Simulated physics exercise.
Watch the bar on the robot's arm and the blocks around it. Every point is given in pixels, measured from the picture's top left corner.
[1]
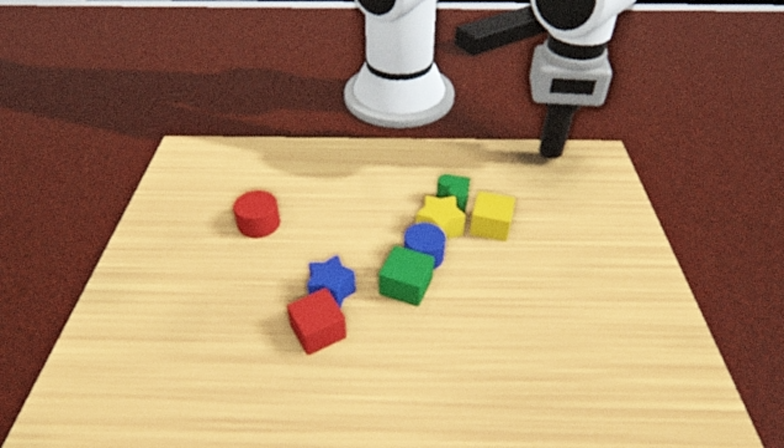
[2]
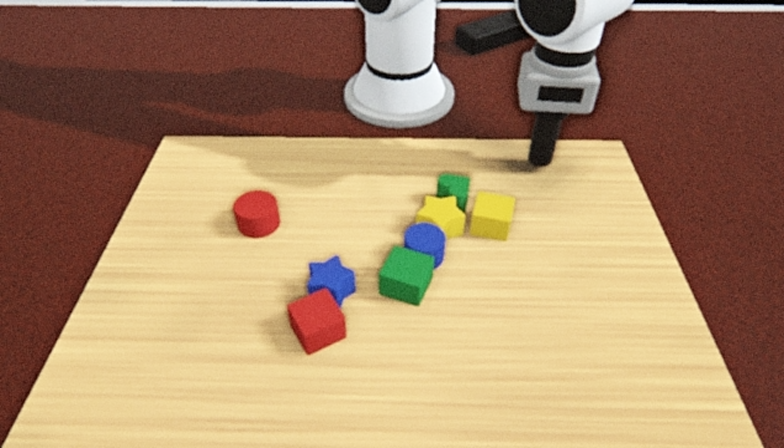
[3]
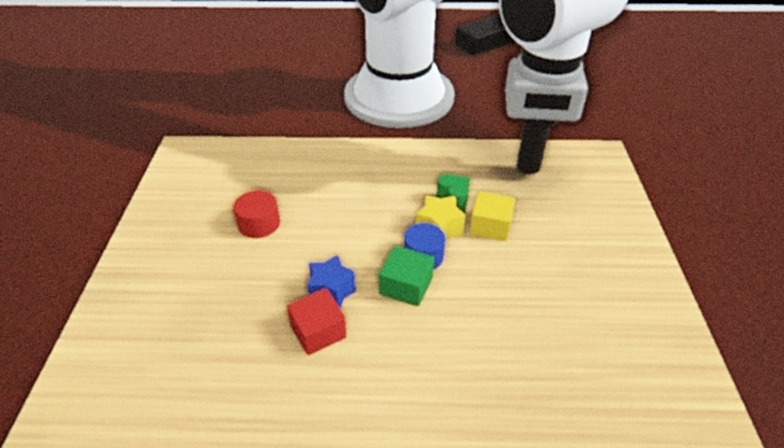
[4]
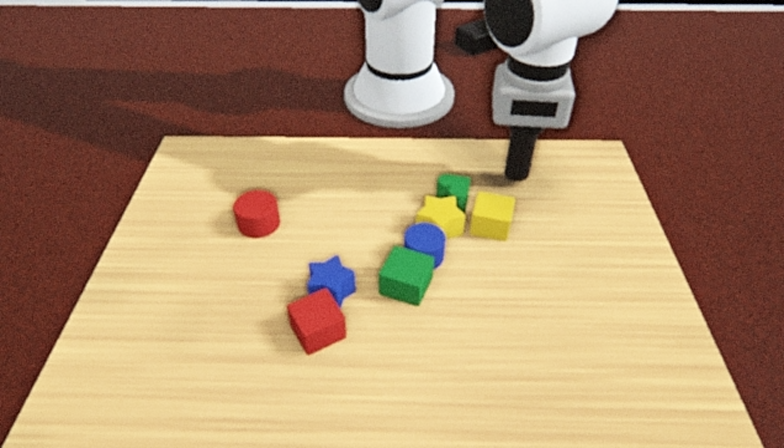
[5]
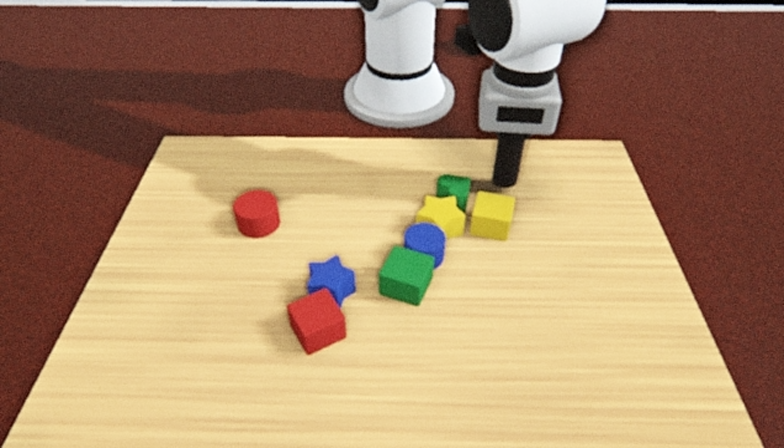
A robot arm moves its black bar left and slightly nearer above still coloured blocks.
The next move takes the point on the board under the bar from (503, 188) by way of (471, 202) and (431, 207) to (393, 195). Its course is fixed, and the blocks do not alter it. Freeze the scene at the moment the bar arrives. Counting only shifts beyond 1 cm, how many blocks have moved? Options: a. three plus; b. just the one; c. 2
It's c.
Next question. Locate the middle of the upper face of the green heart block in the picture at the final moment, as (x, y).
The top centre is at (366, 179).
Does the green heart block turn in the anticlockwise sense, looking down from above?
Yes, that is how it ends up.
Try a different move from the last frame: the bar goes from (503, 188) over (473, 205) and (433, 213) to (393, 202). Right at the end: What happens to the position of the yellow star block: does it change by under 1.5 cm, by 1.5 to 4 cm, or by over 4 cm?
I reckon it covers between 1.5 and 4 cm.
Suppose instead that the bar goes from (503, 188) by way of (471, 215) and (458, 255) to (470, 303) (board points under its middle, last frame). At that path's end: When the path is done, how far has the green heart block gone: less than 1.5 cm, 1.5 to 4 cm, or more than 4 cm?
Of the three bands, it's under 1.5 cm.
What follows on the original path. One third of the way, bar (471, 195); green heart block (446, 184), turned 15° anticlockwise.
Two thirds of the way, bar (431, 200); green four-sided block (407, 267); blue cylinder (424, 239); yellow star block (427, 212), turned 35° anticlockwise; green heart block (404, 185).
At the end, bar (393, 189); green four-sided block (407, 267); blue cylinder (424, 239); yellow star block (427, 212), turned 35° anticlockwise; green heart block (366, 179), turned 40° anticlockwise.
